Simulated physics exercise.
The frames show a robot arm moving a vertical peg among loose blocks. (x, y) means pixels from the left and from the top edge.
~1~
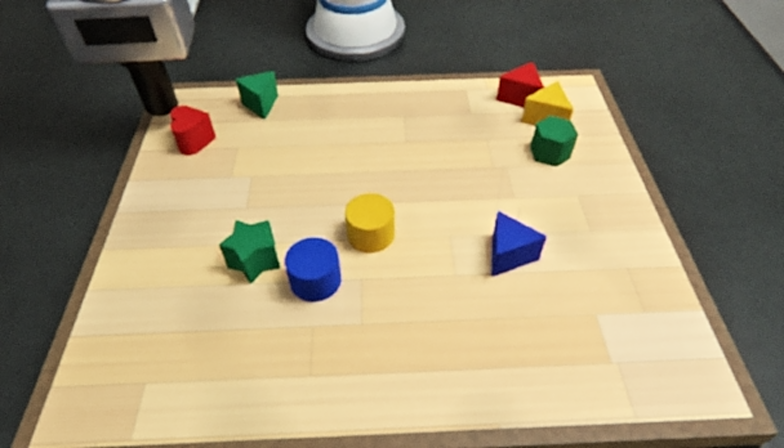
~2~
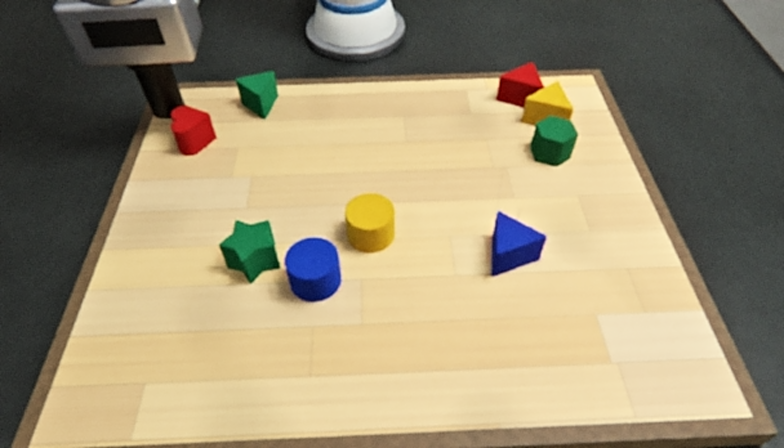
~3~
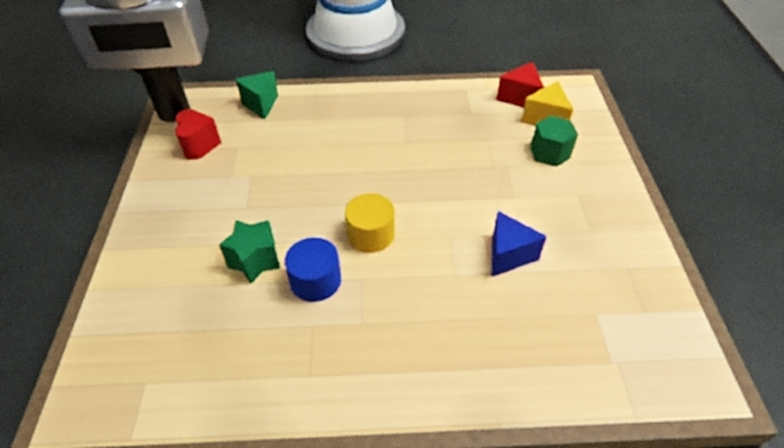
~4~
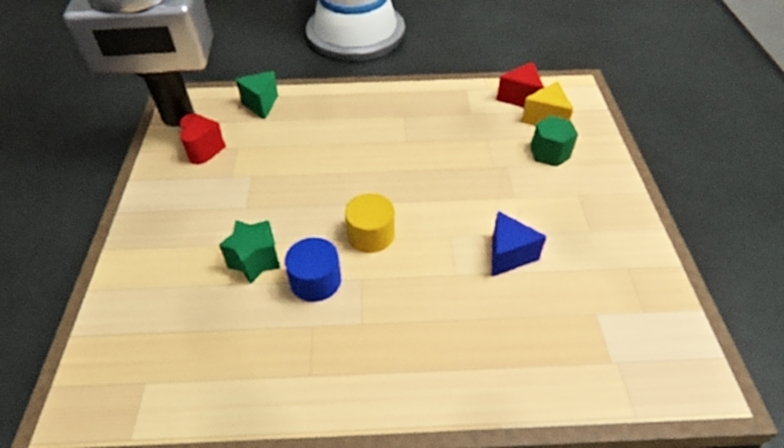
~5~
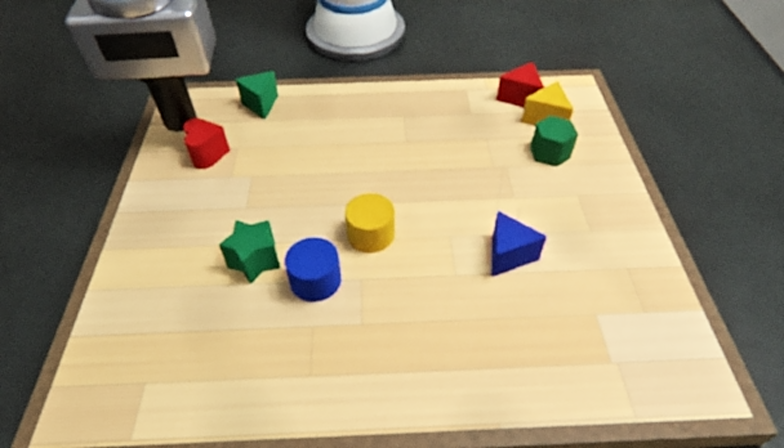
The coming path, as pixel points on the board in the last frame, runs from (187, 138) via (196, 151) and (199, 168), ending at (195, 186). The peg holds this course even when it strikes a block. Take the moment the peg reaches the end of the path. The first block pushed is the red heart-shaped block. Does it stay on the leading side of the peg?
Slipped clear.
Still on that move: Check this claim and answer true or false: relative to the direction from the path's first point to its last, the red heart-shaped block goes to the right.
Verdict: False.
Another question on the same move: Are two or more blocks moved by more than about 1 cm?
No, that is not what happens.
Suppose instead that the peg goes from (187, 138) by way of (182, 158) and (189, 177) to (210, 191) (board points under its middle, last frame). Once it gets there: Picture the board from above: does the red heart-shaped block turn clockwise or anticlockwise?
Viewed from the top, it goes anticlockwise.
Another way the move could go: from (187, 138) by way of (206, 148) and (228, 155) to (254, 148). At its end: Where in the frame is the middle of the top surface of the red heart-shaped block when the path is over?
The spot you're after is about (232, 154) in the image.
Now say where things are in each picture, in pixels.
Peg's lower end (163, 107); red heart-shaped block (186, 117), in the first picture.
Peg (169, 109); blocks still, in the second picture.
Peg (175, 113); red heart-shaped block (191, 121), in the third picture.
Peg (179, 117); red heart-shaped block (196, 126), in the fourth picture.
Peg (181, 122); red heart-shaped block (200, 130), in the fifth picture.
The first path, step by step. Halfway along, peg (193, 143); red heart-shaped block (220, 148), turned 25° anticlockwise.
At the end, peg (188, 170); red heart-shaped block (226, 160), turned 75° anticlockwise.
